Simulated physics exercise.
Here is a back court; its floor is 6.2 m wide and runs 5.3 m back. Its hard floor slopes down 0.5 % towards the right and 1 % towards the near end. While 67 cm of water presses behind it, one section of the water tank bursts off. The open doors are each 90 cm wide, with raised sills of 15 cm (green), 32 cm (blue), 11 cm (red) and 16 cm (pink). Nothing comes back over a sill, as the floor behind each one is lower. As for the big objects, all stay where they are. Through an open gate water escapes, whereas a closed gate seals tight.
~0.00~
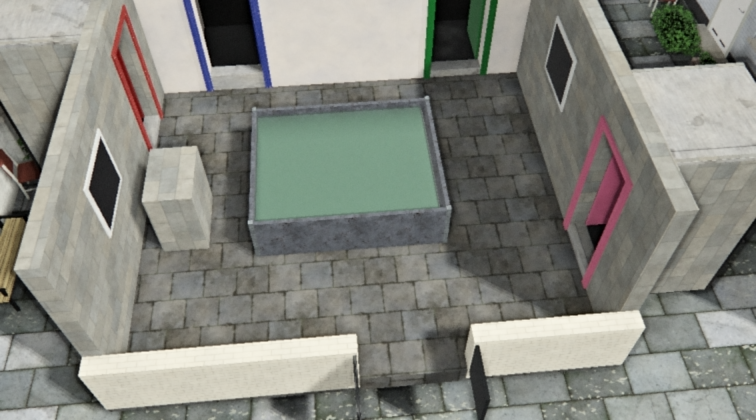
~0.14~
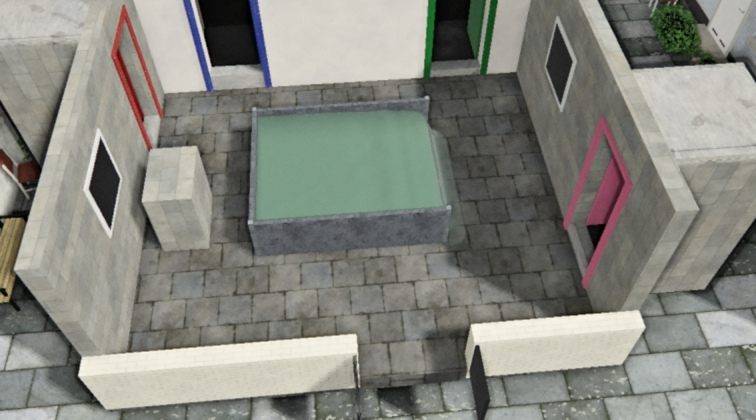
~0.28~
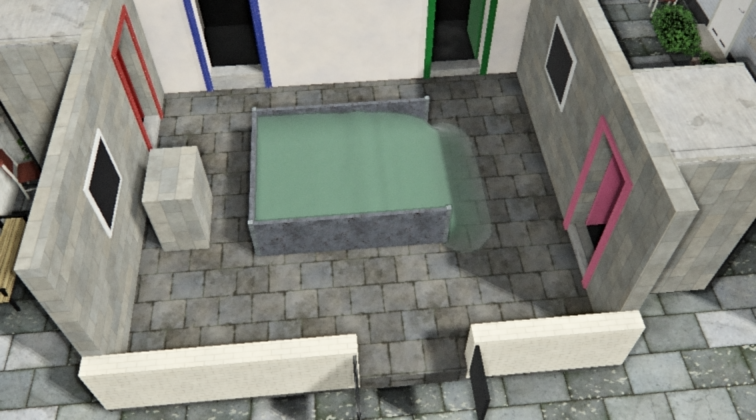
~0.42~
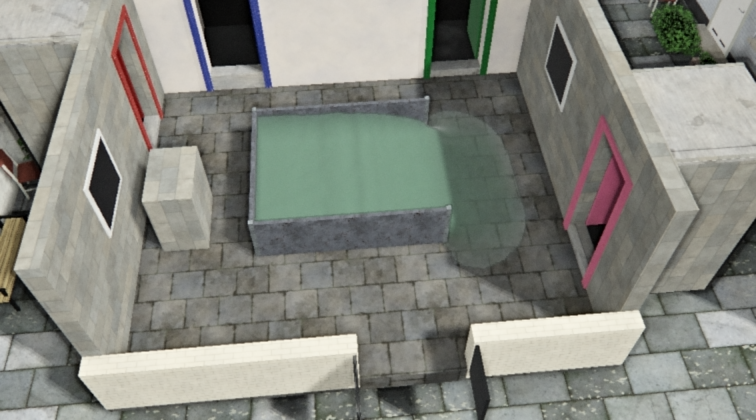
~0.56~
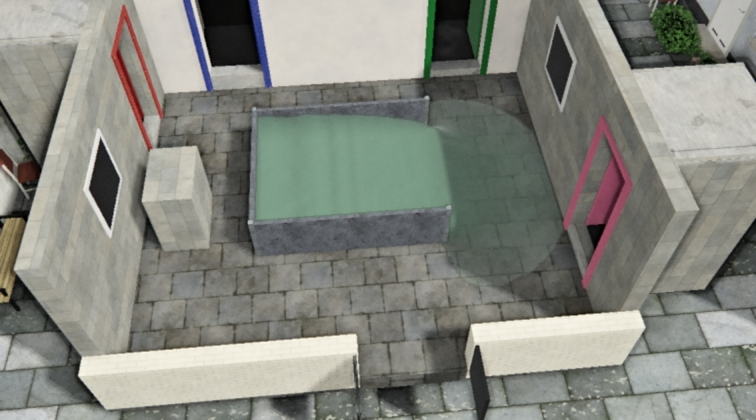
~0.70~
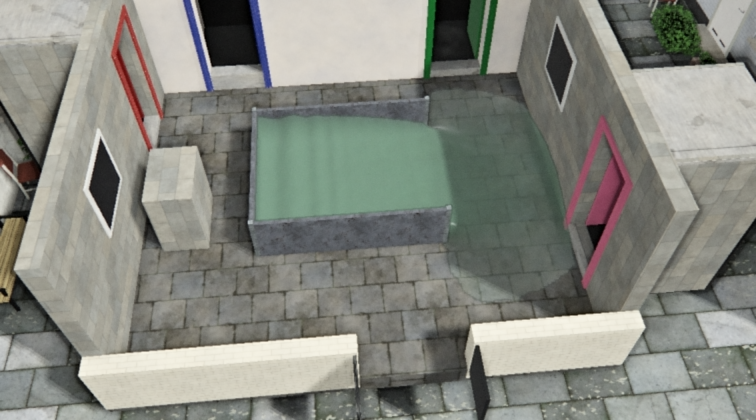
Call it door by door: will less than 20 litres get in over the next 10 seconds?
Green door - no, 20 litres or more; blue door - yes, less; red door - no, 20 litres or more; pink door - no, 20 litres or more.
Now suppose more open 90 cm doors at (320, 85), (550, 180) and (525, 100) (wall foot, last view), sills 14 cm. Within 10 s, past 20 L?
Per doorway, in order: Insufficient / sufficient / sufficient.
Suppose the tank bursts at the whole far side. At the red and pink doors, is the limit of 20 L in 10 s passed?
With respect to that limit, red ends up outside it, pink ends up inside it.
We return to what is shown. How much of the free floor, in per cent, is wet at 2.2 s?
I'd guess around 35 %.
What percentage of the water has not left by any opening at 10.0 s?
Near 82 in a hundred is still there.
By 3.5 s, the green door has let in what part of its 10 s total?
60 percent or so by then.
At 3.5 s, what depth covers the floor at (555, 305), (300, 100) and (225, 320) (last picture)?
About 34, 4 and 2 cm respectively.
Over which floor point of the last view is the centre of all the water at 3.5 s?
About (443, 191).
After 1.4 s water covers 30 % of the floor and is deepest (50 cm) near (543, 176); green door 4 cm at the sill, 0 L in, blue door not reached, red door not reached, pink door 28 cm at the sill, 13 L in.
After 2.2 s water covers 35 % of the floor and is deepest (50 cm) near (511, 77); green door 22 cm at the sill, 2 L in, blue door not reached, red door not reached, pink door 30 cm at the sill, 61 L in.
After 3.5 s water covers 75 % of the floor and is deepest (39 cm) near (594, 341); green door 27 cm at the sill, 68 L in, blue door 3 cm at the sill, 0 L in, red door not reached, pink door 22 cm at the sill, 117 L in.
After 6.0 s water covers 95 % of the floor and is deepest (22 cm) near (145, 232); green door 12 cm at the sill, 112 L in, blue door 8 cm at the sill, 0 L in, red door 20 cm at the sill, 82 L in, pink door 17 cm at the sill, 143 L in.
After 10.0 s water covers 100 % of the floor and is deepest (16 cm) near (124, 381); green door 6 cm at the sill, 112 L in, blue door 13 cm at the sill, 0 L in, red door 13 cm at the sill, 132 L in, pink door 10 cm at the sill, 144 L in.
